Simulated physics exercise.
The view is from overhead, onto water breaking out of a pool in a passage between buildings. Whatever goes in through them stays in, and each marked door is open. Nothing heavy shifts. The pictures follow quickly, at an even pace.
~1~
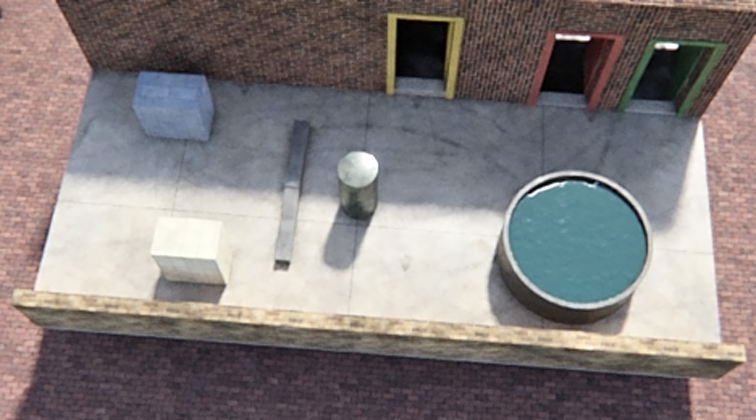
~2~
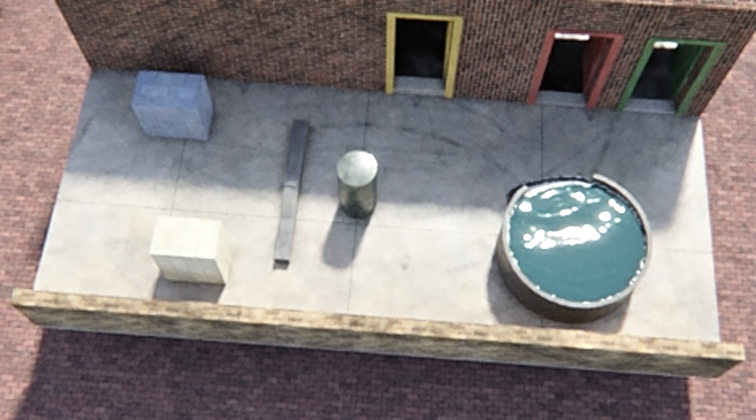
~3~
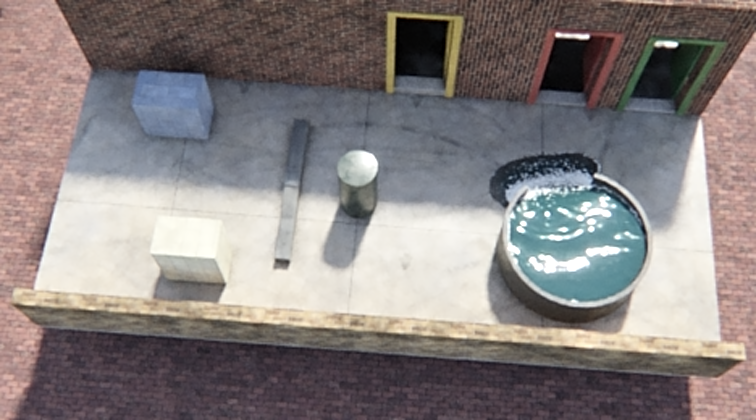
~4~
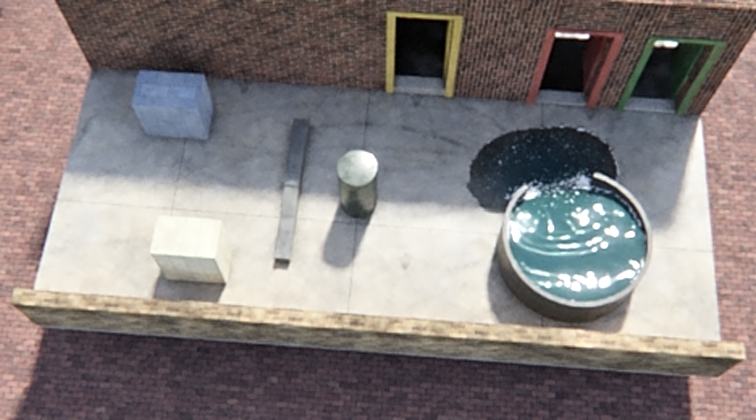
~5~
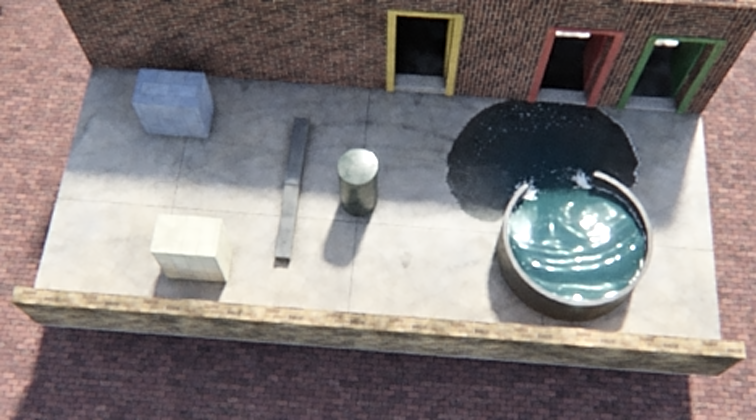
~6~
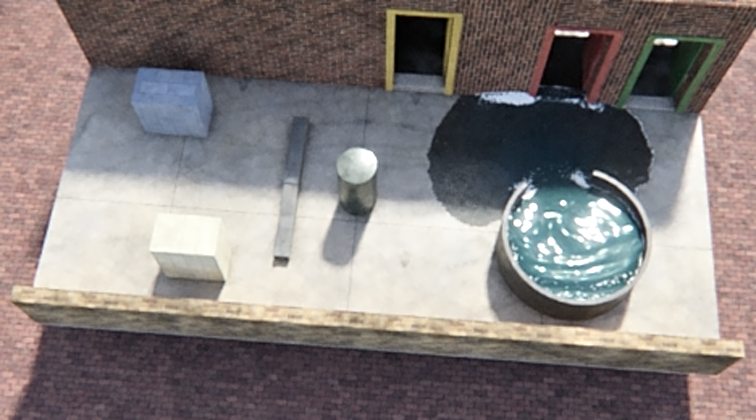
A round tank of blue-green water stands at the right of a pale paved passage, seen from high overhead between a brick wall and a low parapet. Yellow, red and green doorframes line the far wall, with a blue block, a white block, a grey beam and a metal cylinder at left and centre. The still water churns, then pours through a gap in the tank's far side, spreading in a dark, widening pool to the wall by the red doorway.
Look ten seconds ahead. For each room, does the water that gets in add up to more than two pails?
Outcome: The yellow door keeps it to two buckets; the red door lets in beyond two buckets; the green door lets in beyond two buckets.
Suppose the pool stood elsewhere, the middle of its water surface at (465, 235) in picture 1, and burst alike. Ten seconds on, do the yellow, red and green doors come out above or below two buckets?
Result - yellow door crosses the threshold, red door crosses the threshold, green door fails to reach it.
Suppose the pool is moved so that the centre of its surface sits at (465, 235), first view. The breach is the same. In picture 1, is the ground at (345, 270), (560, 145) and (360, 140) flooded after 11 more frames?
Point by point: Still bare; swamped; swamped.
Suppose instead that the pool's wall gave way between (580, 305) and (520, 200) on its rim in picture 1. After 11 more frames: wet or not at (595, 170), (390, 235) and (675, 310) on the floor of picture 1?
In turn: Untouched, swamped, swamped.
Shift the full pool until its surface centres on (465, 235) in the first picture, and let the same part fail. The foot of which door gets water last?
Door: The green door.
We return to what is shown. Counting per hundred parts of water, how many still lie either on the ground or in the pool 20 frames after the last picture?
About 76 per cent.
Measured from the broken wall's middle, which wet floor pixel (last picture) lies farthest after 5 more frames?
I'd say near (361, 94).
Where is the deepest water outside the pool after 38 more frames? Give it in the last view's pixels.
Check roughly (527, 107).
A moment on, water covers 20 % of the floor; the yellow door wet at the sill, nothing in, the red door far over two buckets in, the green door under two buckets in.
Next, water covers 25 % of the floor; the yellow door wet at the sill, nothing in, the red door far over two buckets in, the green door under two buckets in.
Then, water covers 35 % of the floor; the yellow door under two buckets in, the red door far over two buckets in, the green door over two buckets in.
Later, water covers 50 % of the floor; the yellow door under two buckets in, the red door far over two buckets in, the green door over two buckets in.
In the end, water covers 65 % of the floor; the yellow door under two buckets in, the red door far over two buckets in, the green door over two buckets in.
